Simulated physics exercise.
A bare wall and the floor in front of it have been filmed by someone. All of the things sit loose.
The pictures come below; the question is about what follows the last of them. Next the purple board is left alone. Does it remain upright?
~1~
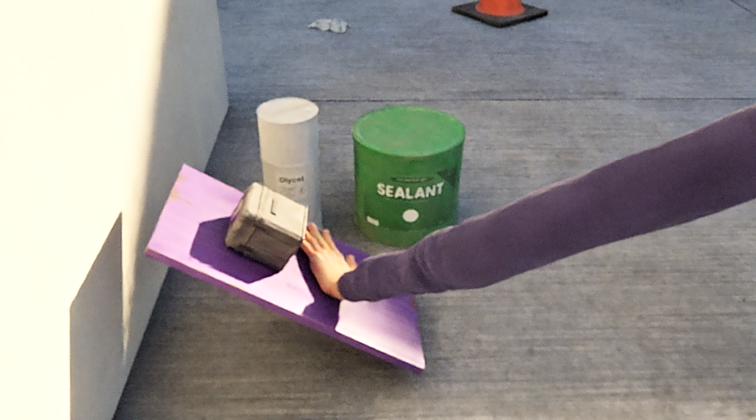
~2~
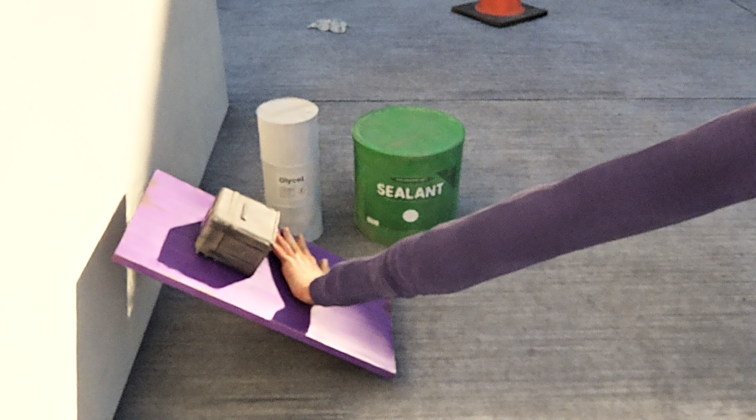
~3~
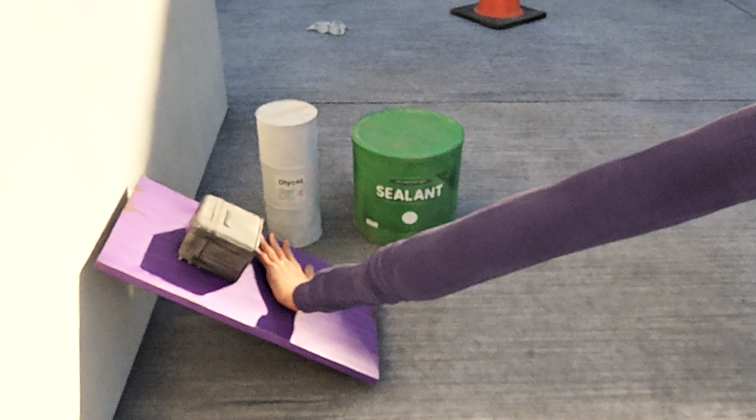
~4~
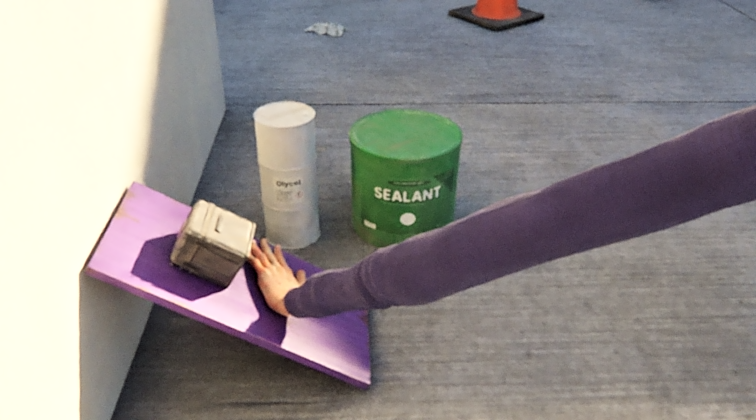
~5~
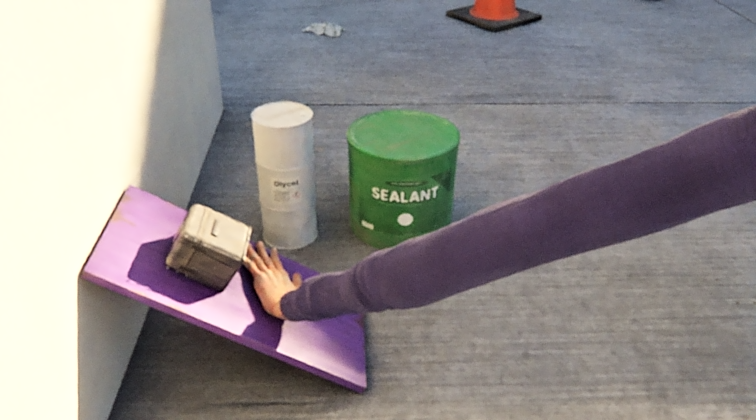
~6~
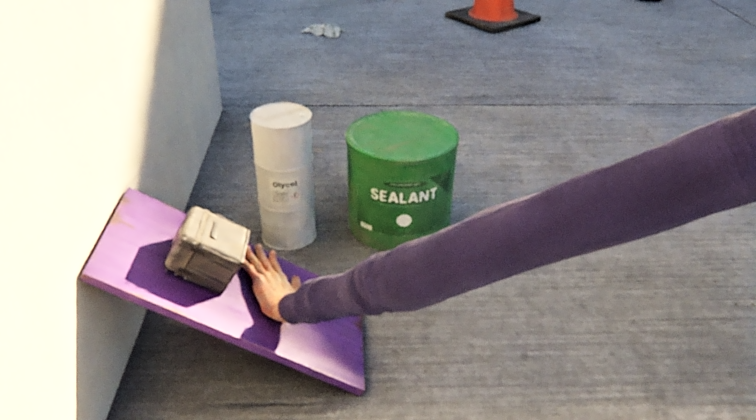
So it just slumps.
Then, 0.30 s on from there, purple board 20° lower than it was left near (264, 323).
Then, 0.40 s on from there, purple board 33° lower than it was left near (273, 338).
In the end, moved from the start, purple board; the other 2 unmoved. At the end, from the last picture's camera, purple board near (274, 343). The board slides down.
